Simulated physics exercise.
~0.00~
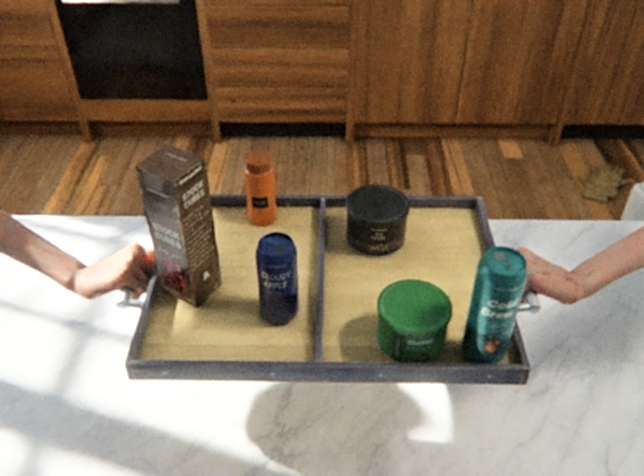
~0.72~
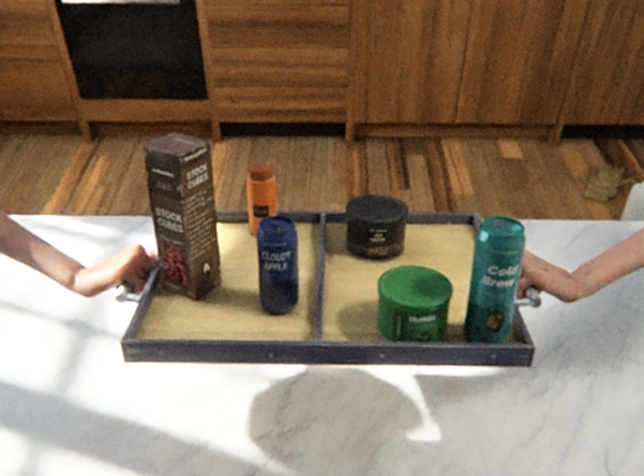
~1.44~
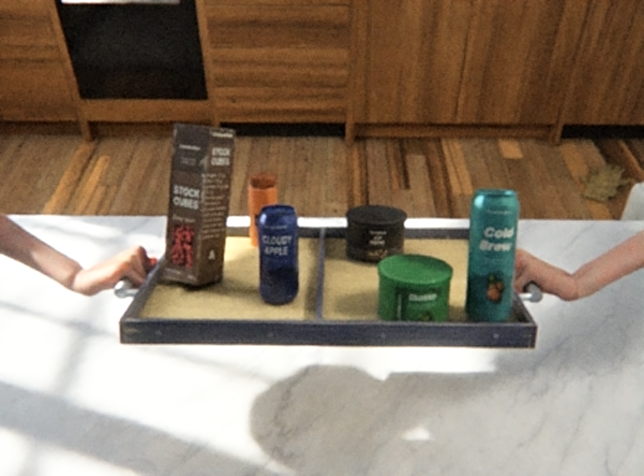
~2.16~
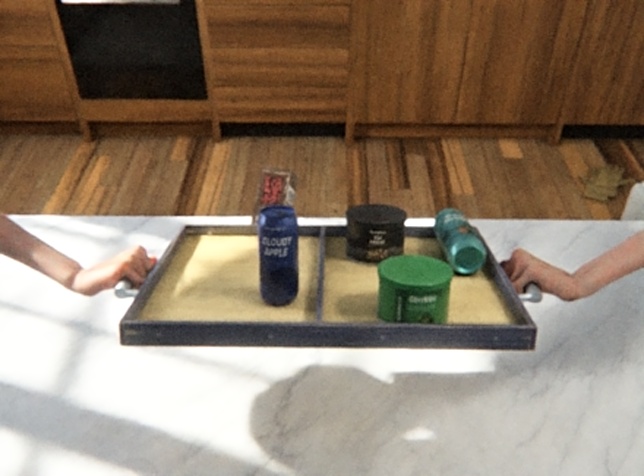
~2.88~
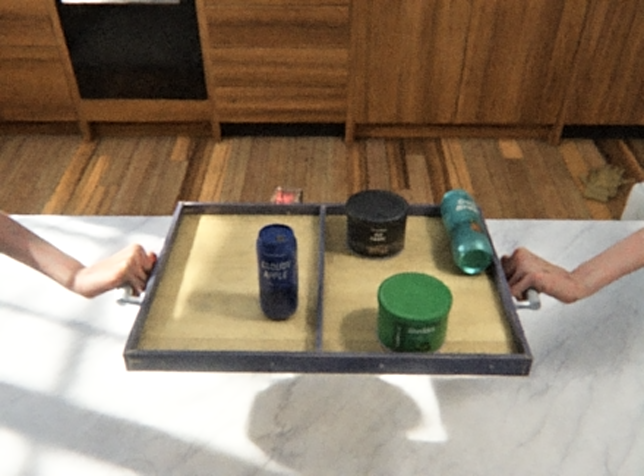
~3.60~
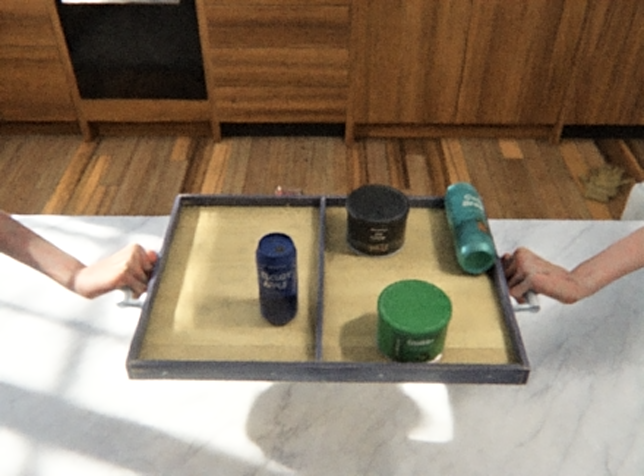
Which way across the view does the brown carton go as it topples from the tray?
It moves to the right as it falls over the far edge of the tray.
